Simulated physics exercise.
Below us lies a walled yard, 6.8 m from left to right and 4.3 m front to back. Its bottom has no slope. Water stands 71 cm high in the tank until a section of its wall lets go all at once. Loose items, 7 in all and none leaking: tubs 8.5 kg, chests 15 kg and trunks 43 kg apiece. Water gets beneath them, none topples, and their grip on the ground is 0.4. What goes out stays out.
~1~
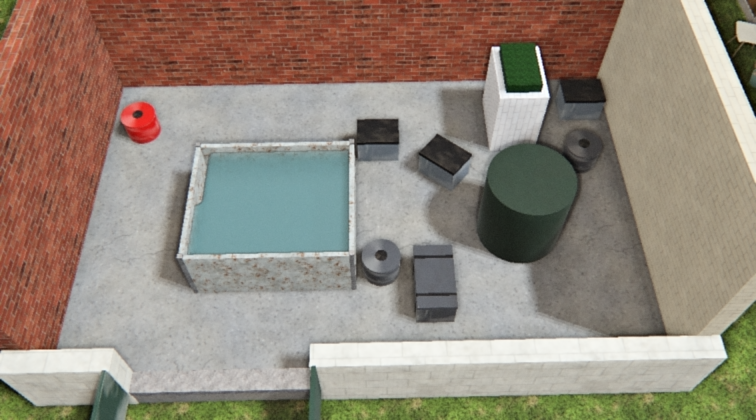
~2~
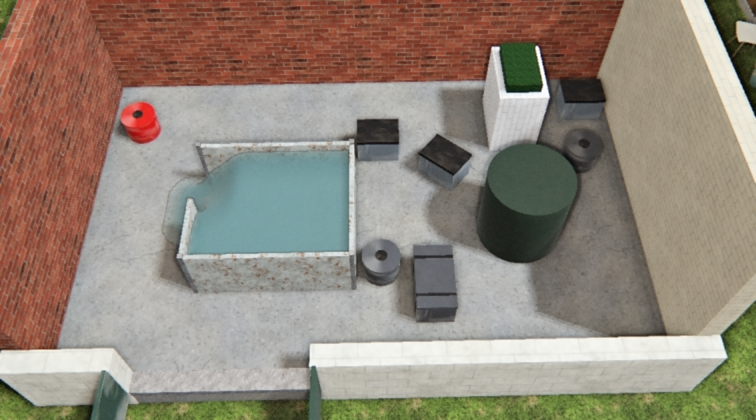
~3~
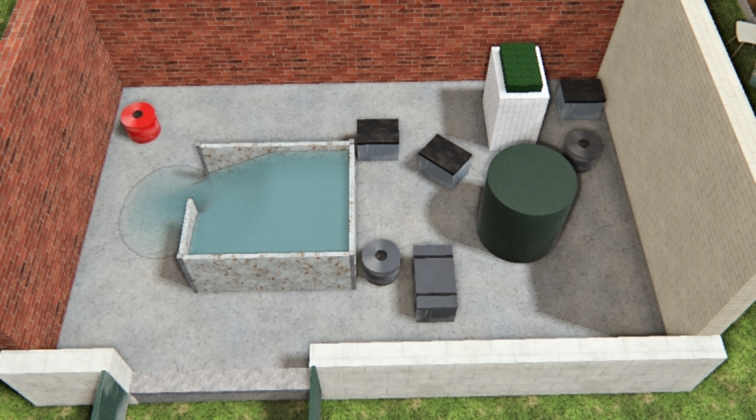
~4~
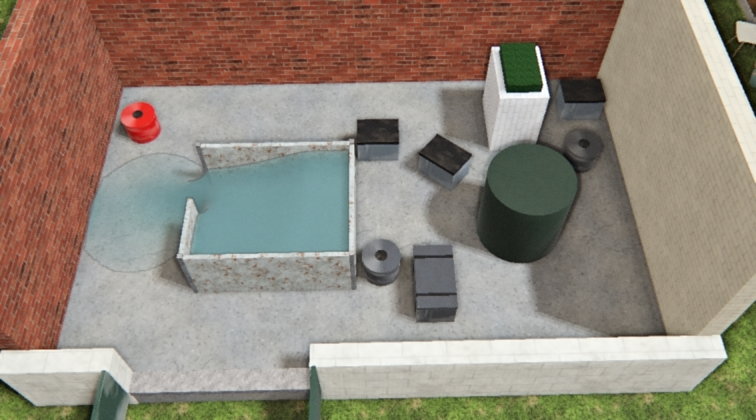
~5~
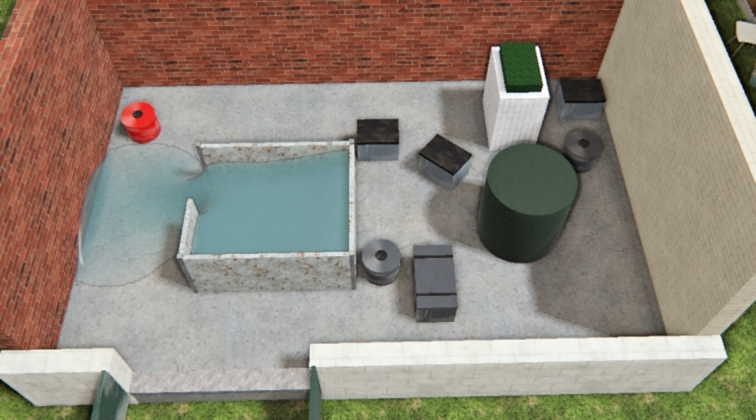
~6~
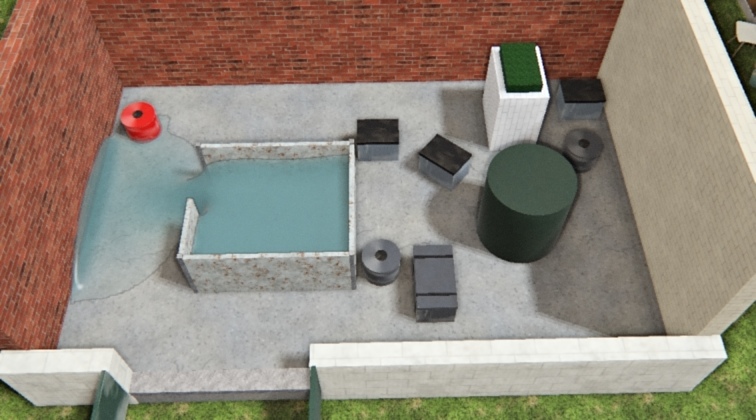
The clip opens on a walled yard with a full, stone-sided tank of water among scattered dark trunks and tubs. A gap appears in the tank's left side, and water fans out across the floor to the brick wall, then spreads along it near the red tub, while the loose items stay still.
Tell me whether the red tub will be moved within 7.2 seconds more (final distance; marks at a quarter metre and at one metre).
The red tub travels far.
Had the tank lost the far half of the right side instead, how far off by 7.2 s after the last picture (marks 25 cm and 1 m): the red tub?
In that case the red tub holds its place.
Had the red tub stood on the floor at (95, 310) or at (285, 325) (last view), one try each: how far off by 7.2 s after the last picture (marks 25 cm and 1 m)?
In turn: It travels far; it gets carried off.
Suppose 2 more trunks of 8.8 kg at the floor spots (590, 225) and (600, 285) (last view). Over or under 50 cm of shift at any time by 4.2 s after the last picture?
In turn: Under, less.
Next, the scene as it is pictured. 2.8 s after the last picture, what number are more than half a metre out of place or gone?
By then 1.
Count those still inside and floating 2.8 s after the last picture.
1 of them.
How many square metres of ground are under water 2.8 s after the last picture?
About 19 m2.
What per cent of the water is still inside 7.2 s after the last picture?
Some 90 per cent remains.
Then, 0.9 s after the last picture the red tub is near (160, 76), 0.6 m from its start, afloat; 0 of 7 are out; 1 afloat.
Then, 2.8 s after the last picture the red tub is near (326, 149), 2.6 m from its start, afloat; 0 of 7 are out; 1 afloat.
Then, 4.8 s after the last picture the red tub is near (384, 144), 3.3 m from its start, afloat; 0 of 7 are out; 2 afloat.
Then, 7.2 s after the last picture the red tub is near (381, 196), 3.5 m from its start, afloat; 0 of 7 are out; 5 afloat.
